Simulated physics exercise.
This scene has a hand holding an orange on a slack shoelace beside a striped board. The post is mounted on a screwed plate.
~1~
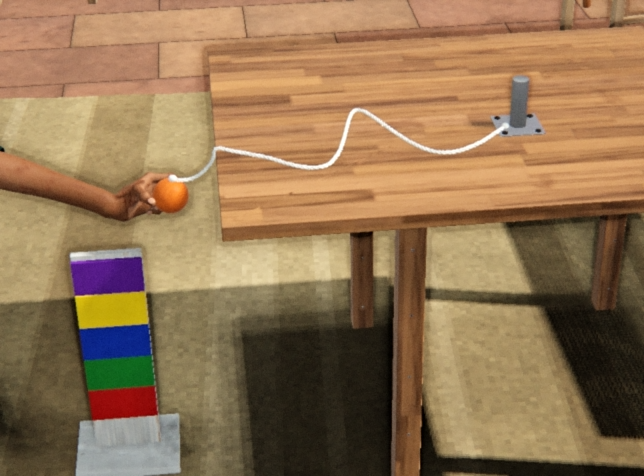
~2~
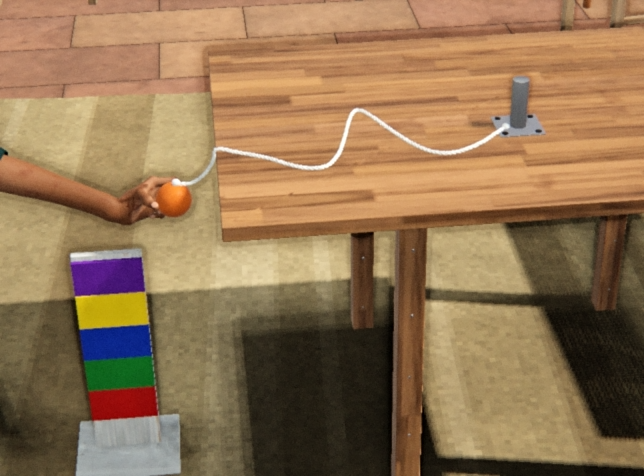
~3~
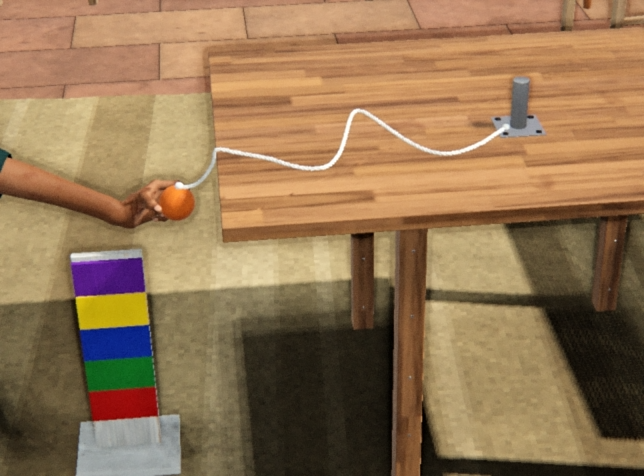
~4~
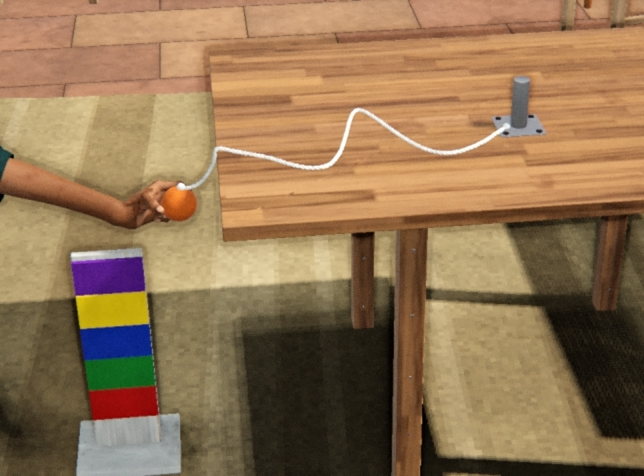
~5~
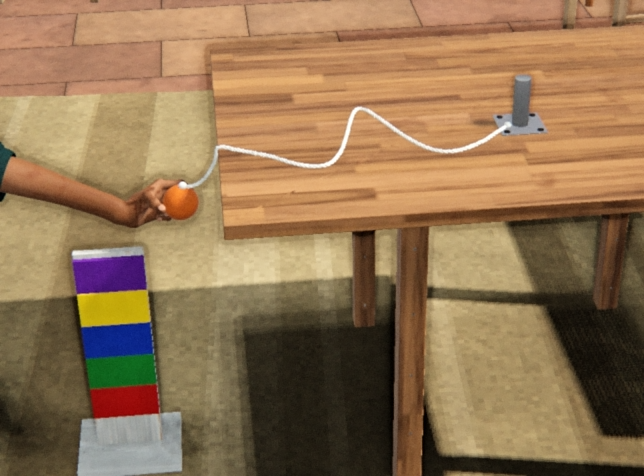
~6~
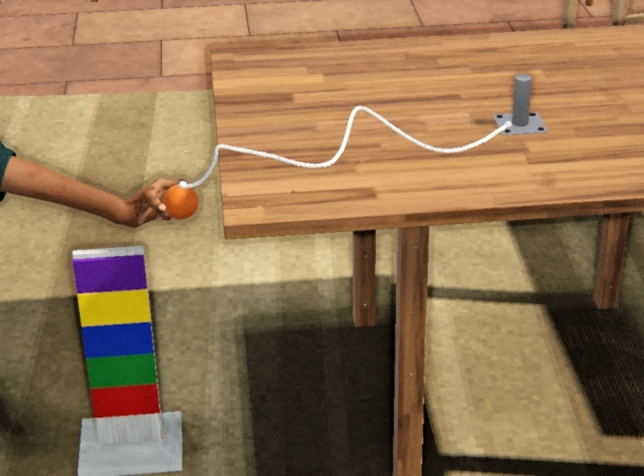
A hand holding an orange ball on a slack white cord shifts very slightly right.
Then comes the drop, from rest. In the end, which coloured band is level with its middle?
The green band.
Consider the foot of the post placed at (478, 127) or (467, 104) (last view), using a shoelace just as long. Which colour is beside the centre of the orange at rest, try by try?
Result 1: Red. Result 2: Red.
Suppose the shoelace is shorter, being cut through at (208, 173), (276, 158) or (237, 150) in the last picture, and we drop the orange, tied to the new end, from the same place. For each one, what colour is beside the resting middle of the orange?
Try by try, the answer is blue; purple; yellow.
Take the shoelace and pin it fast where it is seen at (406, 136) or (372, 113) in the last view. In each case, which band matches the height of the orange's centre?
Taking the two tries in turn, you'd get blue and then yellow.
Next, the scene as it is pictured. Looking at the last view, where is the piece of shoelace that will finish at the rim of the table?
(346, 138), give or take.
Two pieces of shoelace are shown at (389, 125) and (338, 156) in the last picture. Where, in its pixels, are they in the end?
In that view they reach (340, 138) and (220, 187).
Soon after, orange near (194, 330); level with blue.
Then, orange near (253, 342); level with green.
Further on, orange near (218, 367); level with green.
At rest, orange near (234, 363); level with green. Its centre hangs level with the green band.
